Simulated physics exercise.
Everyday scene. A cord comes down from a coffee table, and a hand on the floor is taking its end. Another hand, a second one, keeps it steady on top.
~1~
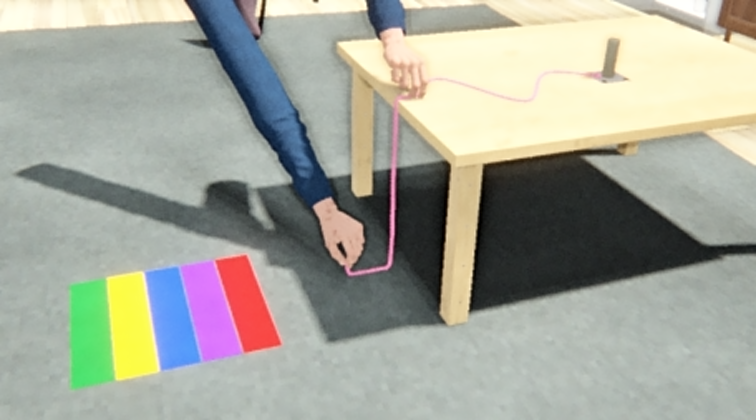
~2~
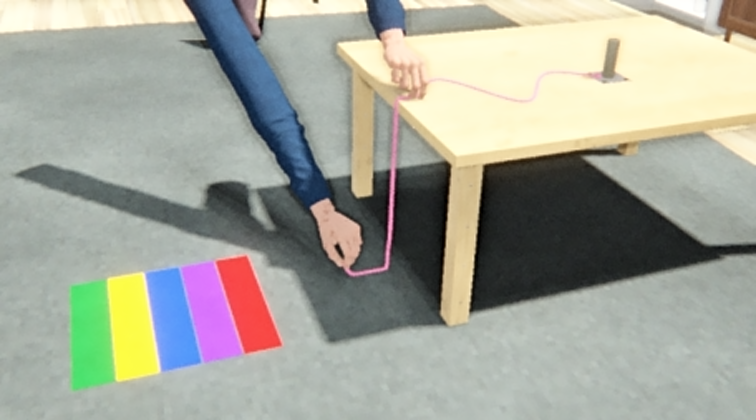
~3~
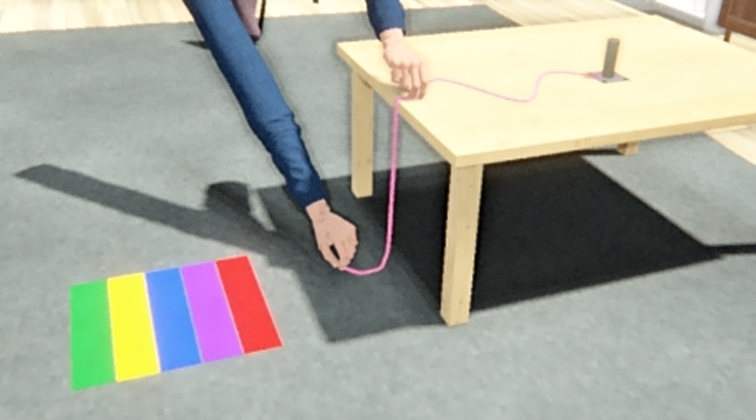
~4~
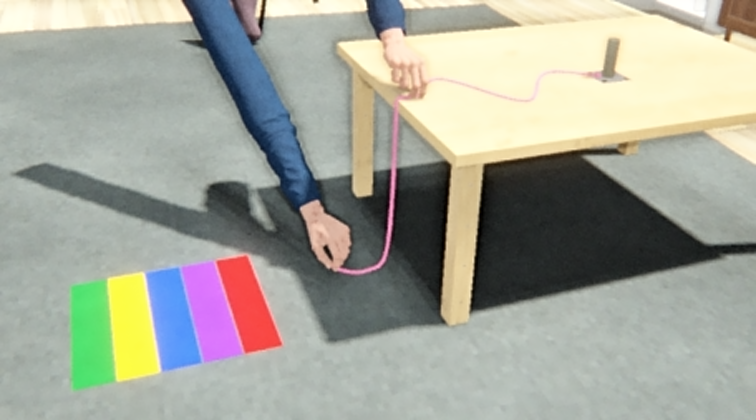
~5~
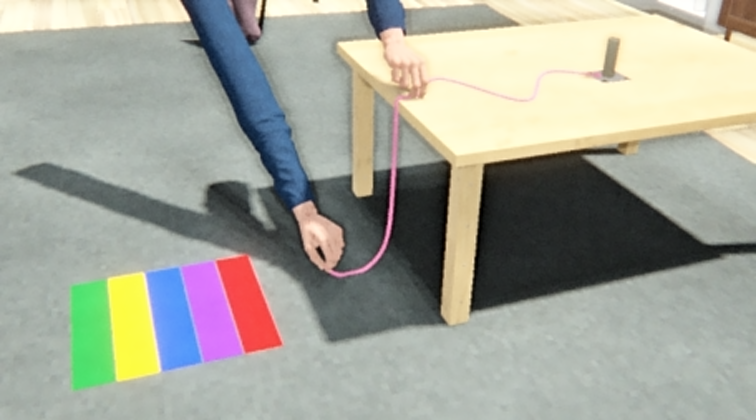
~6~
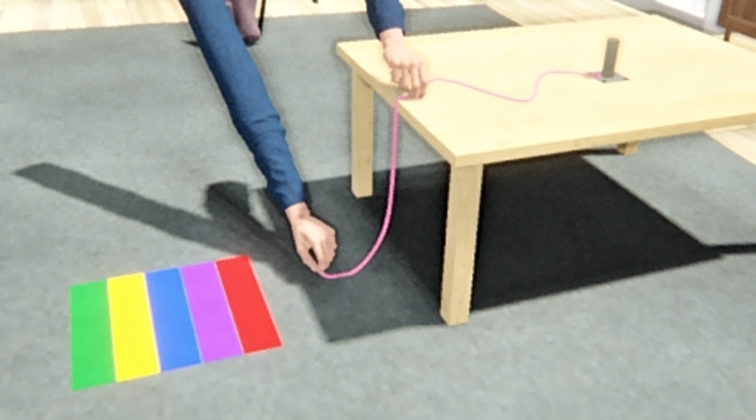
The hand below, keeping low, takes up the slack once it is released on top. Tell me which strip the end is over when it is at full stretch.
It is over the green strip.
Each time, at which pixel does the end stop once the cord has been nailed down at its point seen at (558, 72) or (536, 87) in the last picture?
Try one ends near (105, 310), try two near (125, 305).
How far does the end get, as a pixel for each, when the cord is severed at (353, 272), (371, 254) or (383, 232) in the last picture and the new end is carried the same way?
Going through them in turn gives (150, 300), (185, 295) and finally (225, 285).
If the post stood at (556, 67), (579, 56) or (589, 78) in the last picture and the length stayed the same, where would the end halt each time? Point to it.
Around (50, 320), (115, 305) and (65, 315).
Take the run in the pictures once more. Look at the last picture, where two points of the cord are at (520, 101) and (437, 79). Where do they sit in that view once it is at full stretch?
About (465, 93), and the other about (376, 118).
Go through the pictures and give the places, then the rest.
The first frame shows end (346, 263); red (257, 330); purple (217, 338); blue (177, 346); yellow (135, 355); green (92, 364).
The second frame shows end (344, 265); cord through (557, 72) (535, 96) (464, 85) (415, 97) (393, 171) (389, 243).
The third frame shows end (339, 265).
The fourth frame shows end (333, 266); cord through (557, 72) (535, 96) (464, 85) (415, 97) (394, 170) (388, 243).
The fifth frame shows end (326, 268).
The sixth frame shows end (318, 269); cord through (557, 72) (534, 96) (464, 85) (414, 97) (393, 171) (378, 245).
Soon after, end near (172, 296); over blue.
After that, end near (122, 306); over yellow.
At the stop, end near (90, 311); over green. The end stops over the green strip.
